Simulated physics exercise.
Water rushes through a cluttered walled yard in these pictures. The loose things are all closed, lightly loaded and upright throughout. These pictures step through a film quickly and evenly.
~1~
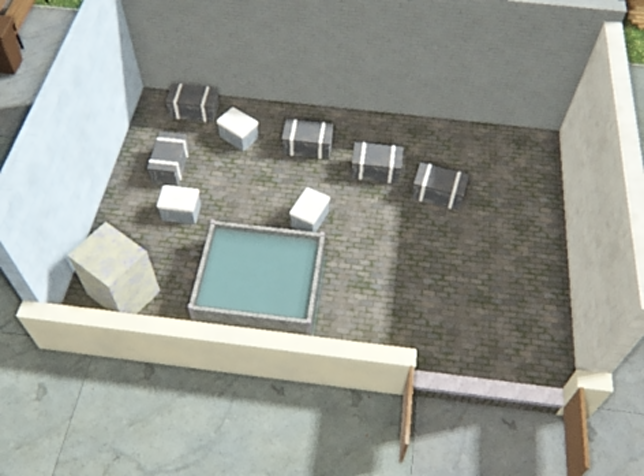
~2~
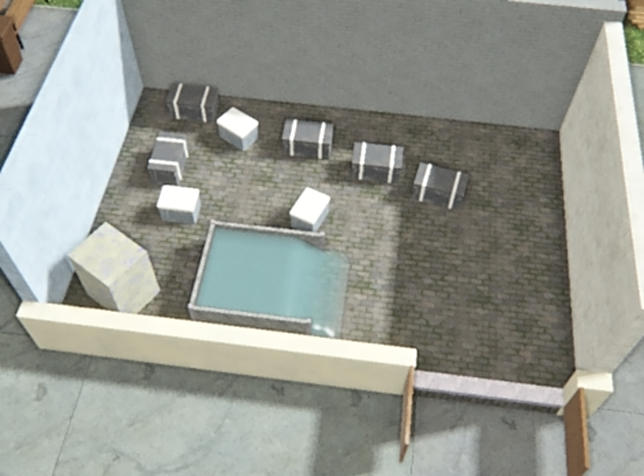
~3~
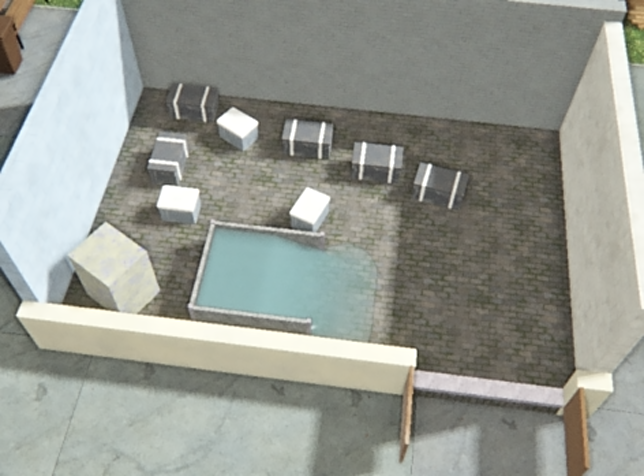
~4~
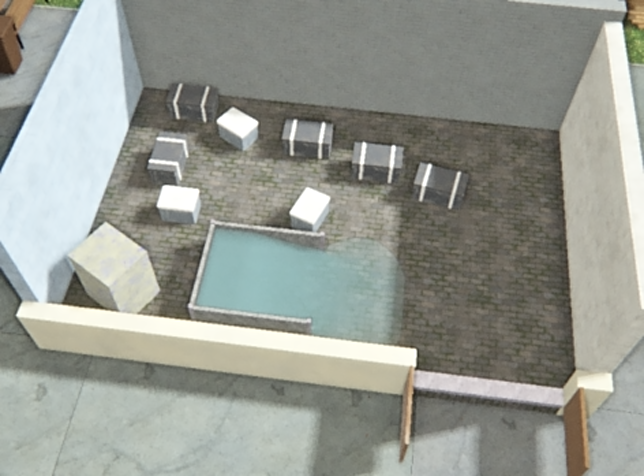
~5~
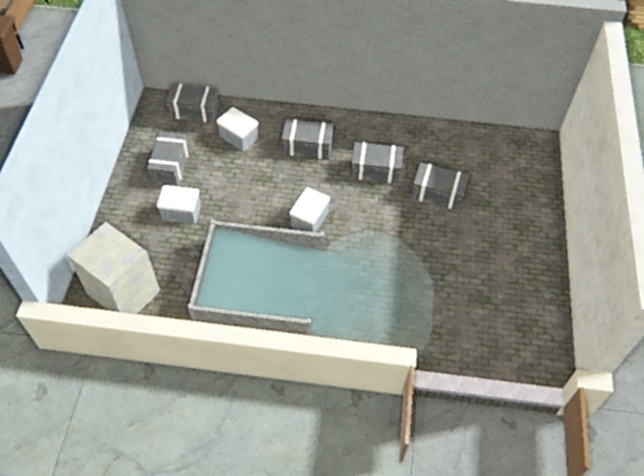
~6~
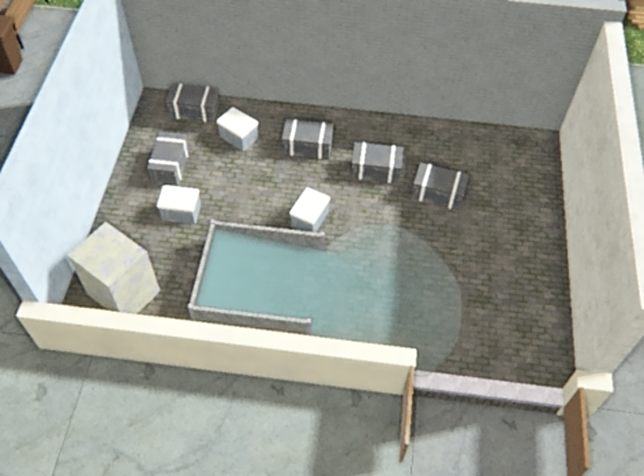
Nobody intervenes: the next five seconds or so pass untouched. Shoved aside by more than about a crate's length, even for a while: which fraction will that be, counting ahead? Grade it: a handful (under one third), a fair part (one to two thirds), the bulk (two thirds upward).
A handful.
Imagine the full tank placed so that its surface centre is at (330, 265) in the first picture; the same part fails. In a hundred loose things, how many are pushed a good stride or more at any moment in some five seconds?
I'd put it near 0 percent.
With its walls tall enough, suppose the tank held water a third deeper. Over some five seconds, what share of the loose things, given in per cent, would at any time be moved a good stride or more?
Around 0 in a hundred.
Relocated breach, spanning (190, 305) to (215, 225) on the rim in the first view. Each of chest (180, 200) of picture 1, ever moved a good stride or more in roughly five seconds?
Verdict: It covered the distance.
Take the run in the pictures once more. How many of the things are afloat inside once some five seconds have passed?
It works out to 0.
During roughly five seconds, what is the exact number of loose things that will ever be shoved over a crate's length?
I count 0 of them.
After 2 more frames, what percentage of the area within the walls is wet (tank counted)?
Roughly 25 in a hundred.
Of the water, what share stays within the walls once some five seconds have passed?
I'd say close to 82 percent.
A moment on, 0 of 8 are well off their spots; 0 afloat.
Next, 0 of 8 are well off their spots; 0 afloat.
Later, 0 of 8 are well off their spots; 0 afloat.
In the end, 0 of 8 are well off their spots, and 0 have been at some point; 0 afloat.
